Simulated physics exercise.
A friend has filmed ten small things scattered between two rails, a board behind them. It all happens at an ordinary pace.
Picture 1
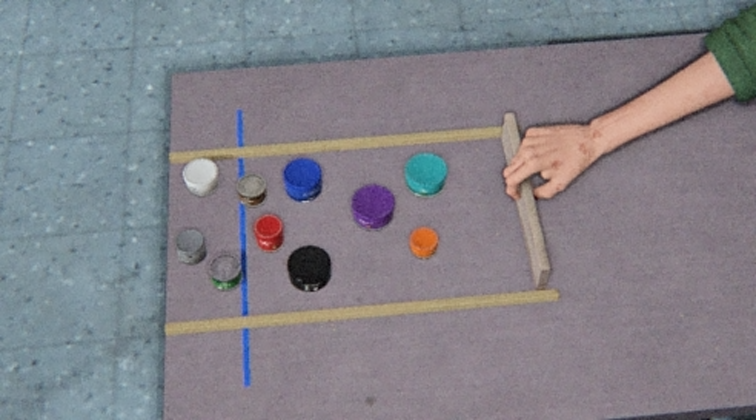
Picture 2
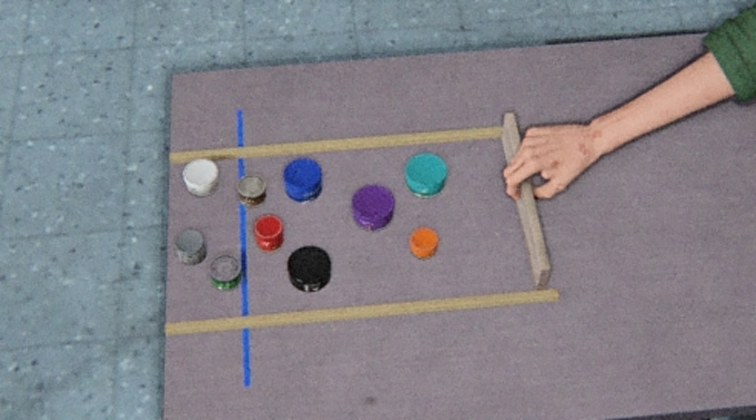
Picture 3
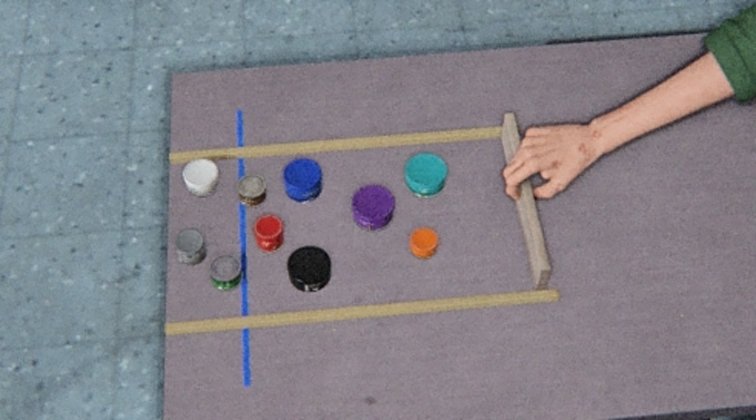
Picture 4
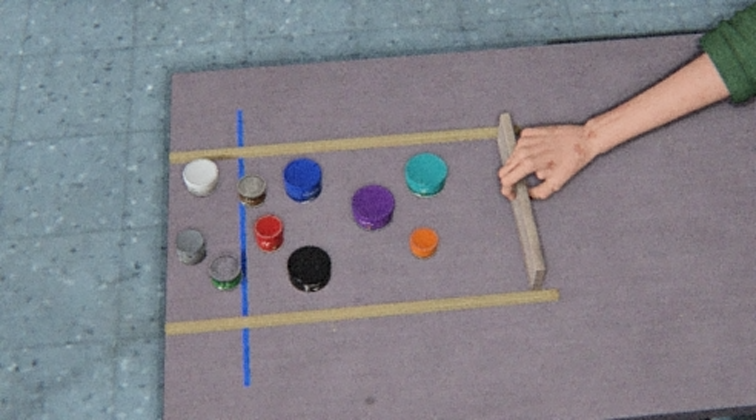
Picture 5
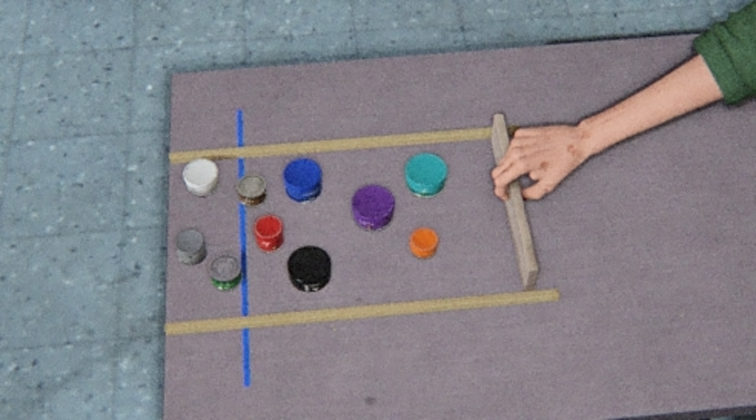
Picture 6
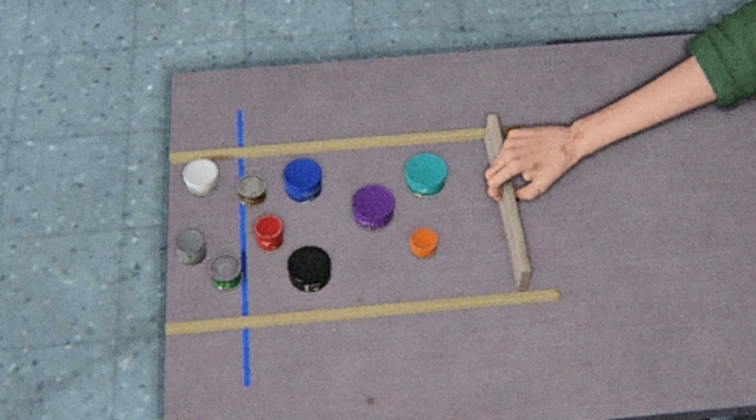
At first, a hand rests on a wooden board at the right of ten small, colourful containers scattered between two rails, with a strip of blue tape crossing near the left. Then the hand slides the board slightly leftward, narrowing the gap, while the containers stay still.
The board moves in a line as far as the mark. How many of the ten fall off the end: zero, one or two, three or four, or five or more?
Outcome: The number that fall off is one or two.
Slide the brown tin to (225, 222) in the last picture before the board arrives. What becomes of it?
Then it remains up.
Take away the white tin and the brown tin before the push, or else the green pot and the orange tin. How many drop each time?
0 in the first case, 2 in the second.
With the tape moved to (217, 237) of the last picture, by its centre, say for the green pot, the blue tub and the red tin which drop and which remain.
The green pot goes over, the blue tub goes over, the red tin does not fall.
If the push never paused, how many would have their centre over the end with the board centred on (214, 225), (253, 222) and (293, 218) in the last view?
In that order 5, 2 and 0.
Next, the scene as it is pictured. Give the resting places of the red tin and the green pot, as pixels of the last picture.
About (201, 250), and the other about (189, 276).
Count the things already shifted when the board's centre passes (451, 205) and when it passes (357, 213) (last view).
At the one place 1, at the other 4.
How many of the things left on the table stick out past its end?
That would be 2.
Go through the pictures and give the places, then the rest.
Grey tub (191, 248); white tin (202, 178); green pot (226, 272); board (524, 199); tape (243, 235), in the first picture.
White tin (202, 178); red tin (269, 234), in the second picture.
Green pot (226, 273); black tub (310, 269), in the third picture.
Grey tub (191, 248); purple tin (373, 209), in the fourth picture.
White tin (202, 178); board (513, 200), in the fifth picture.
Grey tub (191, 248); white tin (202, 178); green pot (226, 273); board (506, 201); tape (243, 235), in the sixth picture.
A little later, none off yet; grey tub at rest near (191, 248); white tin at rest near (202, 178); green pot at rest near (226, 273).
When it is over, the number that fall off is one or two; down, brown tin and white tin.
